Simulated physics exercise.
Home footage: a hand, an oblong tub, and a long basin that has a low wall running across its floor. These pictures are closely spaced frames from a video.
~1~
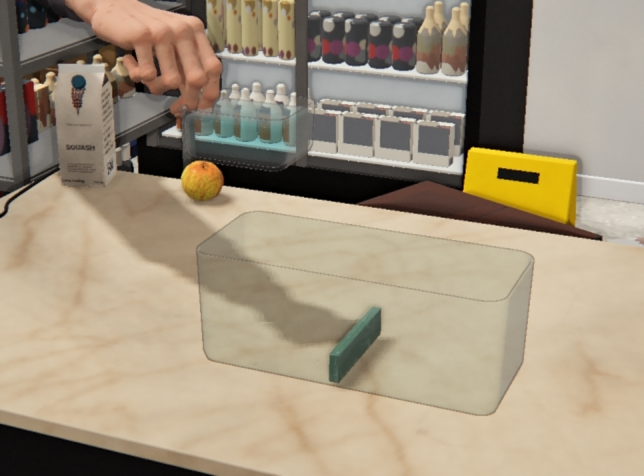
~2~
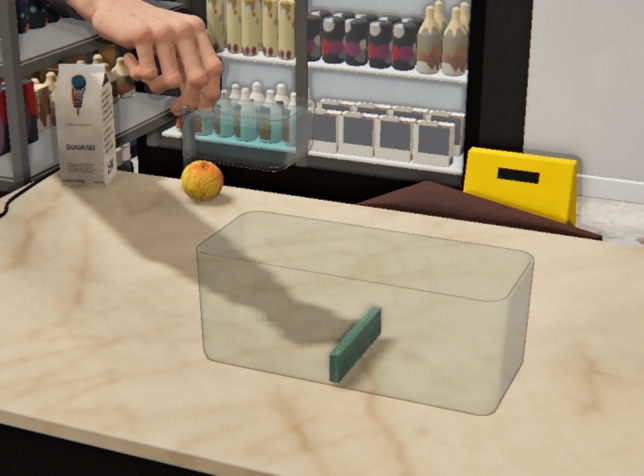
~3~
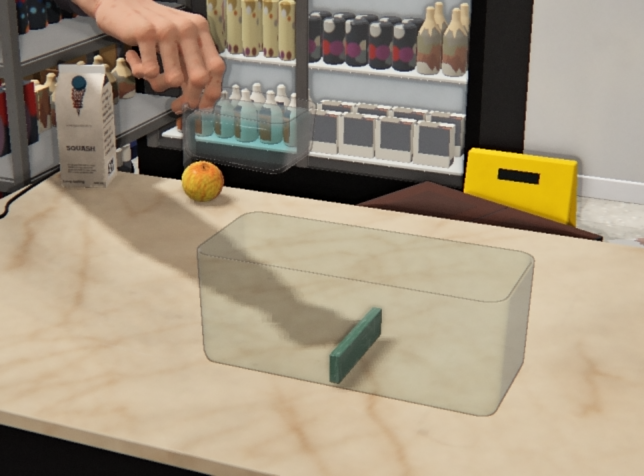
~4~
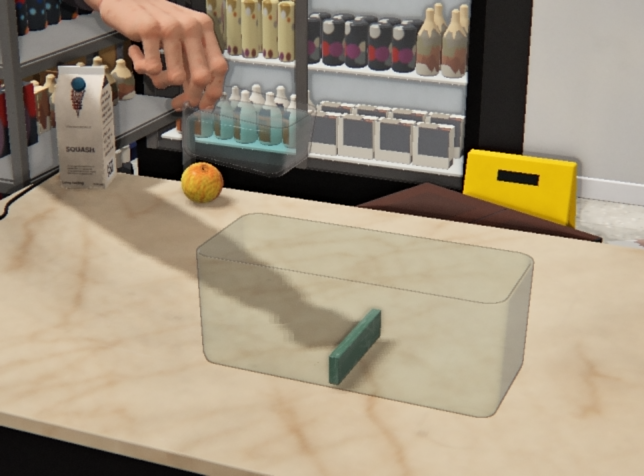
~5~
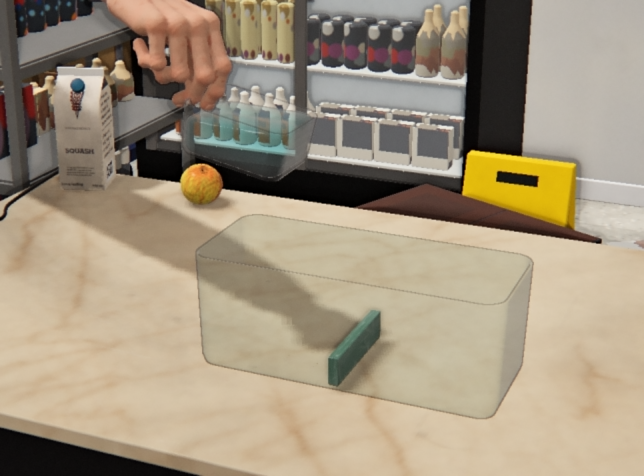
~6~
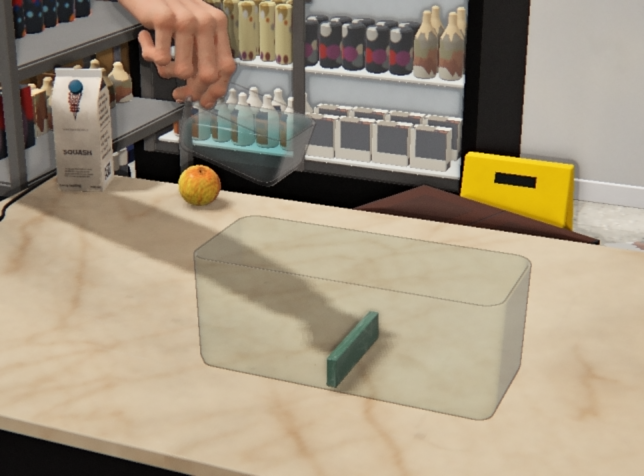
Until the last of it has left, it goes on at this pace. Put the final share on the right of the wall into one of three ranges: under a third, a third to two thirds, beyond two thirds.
The right side is left with enough for a third but not past two thirds.
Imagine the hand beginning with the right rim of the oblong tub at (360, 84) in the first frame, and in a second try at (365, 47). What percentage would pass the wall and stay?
About 85 and 85 per cent.
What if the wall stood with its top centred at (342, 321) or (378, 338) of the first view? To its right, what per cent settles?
Roughly 70 % and then 20 %.
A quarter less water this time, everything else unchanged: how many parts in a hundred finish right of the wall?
I'd reckon close to 40 %.
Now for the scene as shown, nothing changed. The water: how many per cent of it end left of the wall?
Some 40 per cent.
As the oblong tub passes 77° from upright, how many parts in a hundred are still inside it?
It still holds close to 25 per cent at that lean.
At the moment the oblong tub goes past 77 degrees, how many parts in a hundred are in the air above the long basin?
Something close to 35 percent of it.
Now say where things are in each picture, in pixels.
In the first frame, it leans 0°; its right rim is at (301, 112); the water meets the walls at (204, 106) and (302, 118); the long basin's rim runs from (221, 231) to (521, 280); the wall's top is at (356, 331).
In the second frame, it leans 1°; its right rim is at (301, 113); the water meets the walls at (203, 106) and (302, 118).
In the third frame, it leans 3°; its right rim is at (302, 116); the water meets the walls at (204, 106) and (303, 119).
In the fourth frame, it leans 6°; its right rim is at (303, 120); the water meets the walls at (205, 107) and (303, 121).
In the fifth frame, it leans 11°; its right rim is at (303, 127); the water meets the walls at (204, 108) and (304, 124).
In the sixth frame, it leans 17°; its right rim is at (302, 134); the water meets the walls at (203, 110) and (304, 128); 1 per cent is over the edge.
A moment on, the oblong tub is tipped on its side and 24 per cent is still to pour, 10 is left of the wall and 32 right of it.
Next, the oblong tub is tipped right over and 2 per cent is still to pour, 36 is left of the wall and 58 right of it.
Then the oblong tub is tipped right over and 0 per cent is still to pour, 40 is left of the wall and 59 right of it.
Later the oblong tub is tipped right over and 0 per cent is still to pour, 40 is left of the wall and 59 right of it.
Finally, 40 per cent lies left of the wall, 59 right of it and 0 outside.
